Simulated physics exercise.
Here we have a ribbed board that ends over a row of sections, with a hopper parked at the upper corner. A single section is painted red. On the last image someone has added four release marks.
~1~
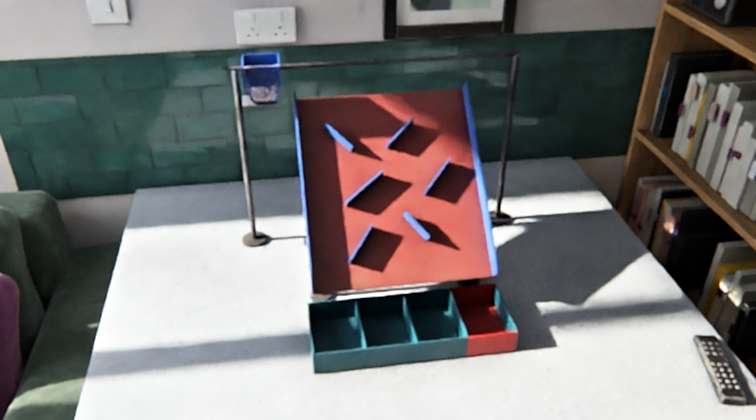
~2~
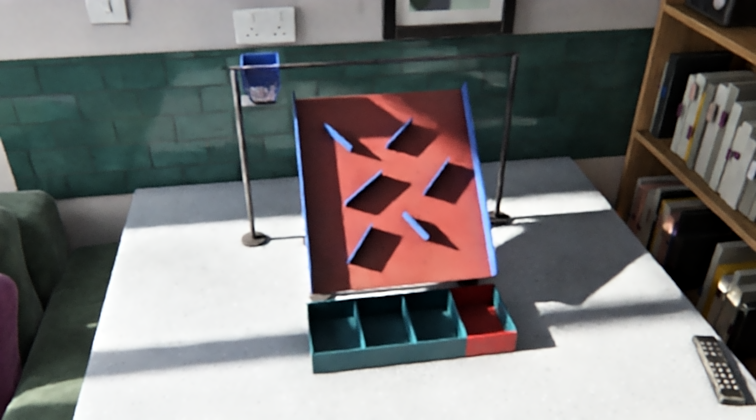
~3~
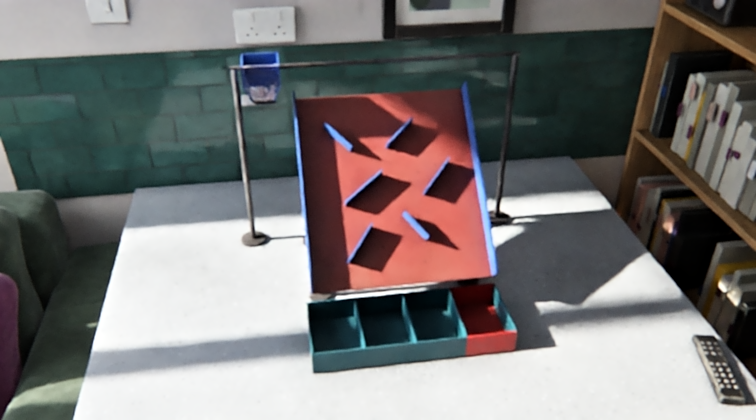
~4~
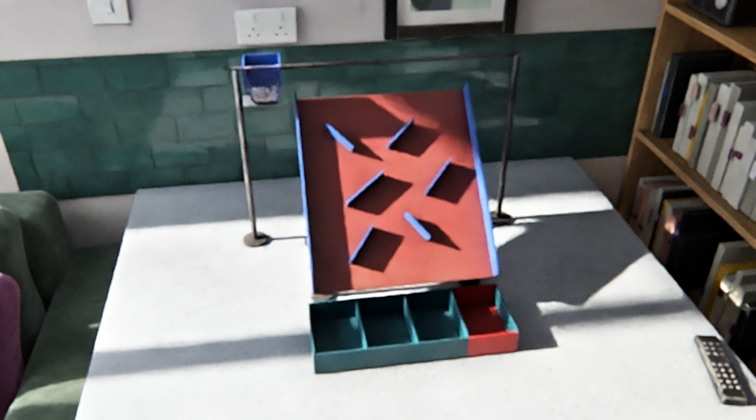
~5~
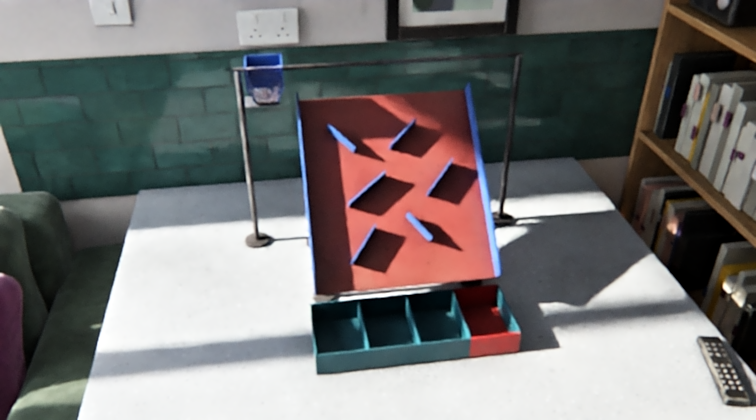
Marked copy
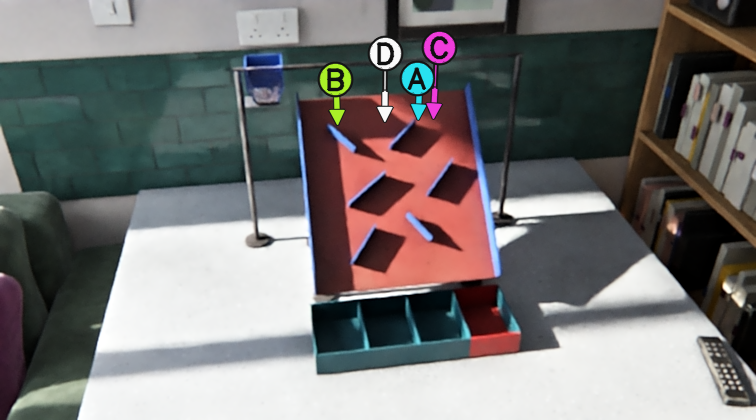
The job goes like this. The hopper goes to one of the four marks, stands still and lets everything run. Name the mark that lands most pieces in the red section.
Go for C.
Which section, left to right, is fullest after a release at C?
It is the fourth one.
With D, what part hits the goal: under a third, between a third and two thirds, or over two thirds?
Mark D gives under a third.
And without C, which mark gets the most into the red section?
It is A.
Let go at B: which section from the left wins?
The first.
On the marked copy, mark A meets the board at (418, 114); mark B meets the board at (337, 119); mark C meets the board at (433, 113); mark D meets the board at (384, 116).
With A, roughly a third in the red section, roughly a third in other sections, roughly a third outside the box.
With B, about a tenth in the red section, roughly two thirds in other sections, roughly a quarter outside the box.
With C, roughly half in the red section, roughly a quarter in other sections, roughly a quarter outside the box.
With D, just a few in the red section, the larger part in other sections, roughly a quarter outside the box.
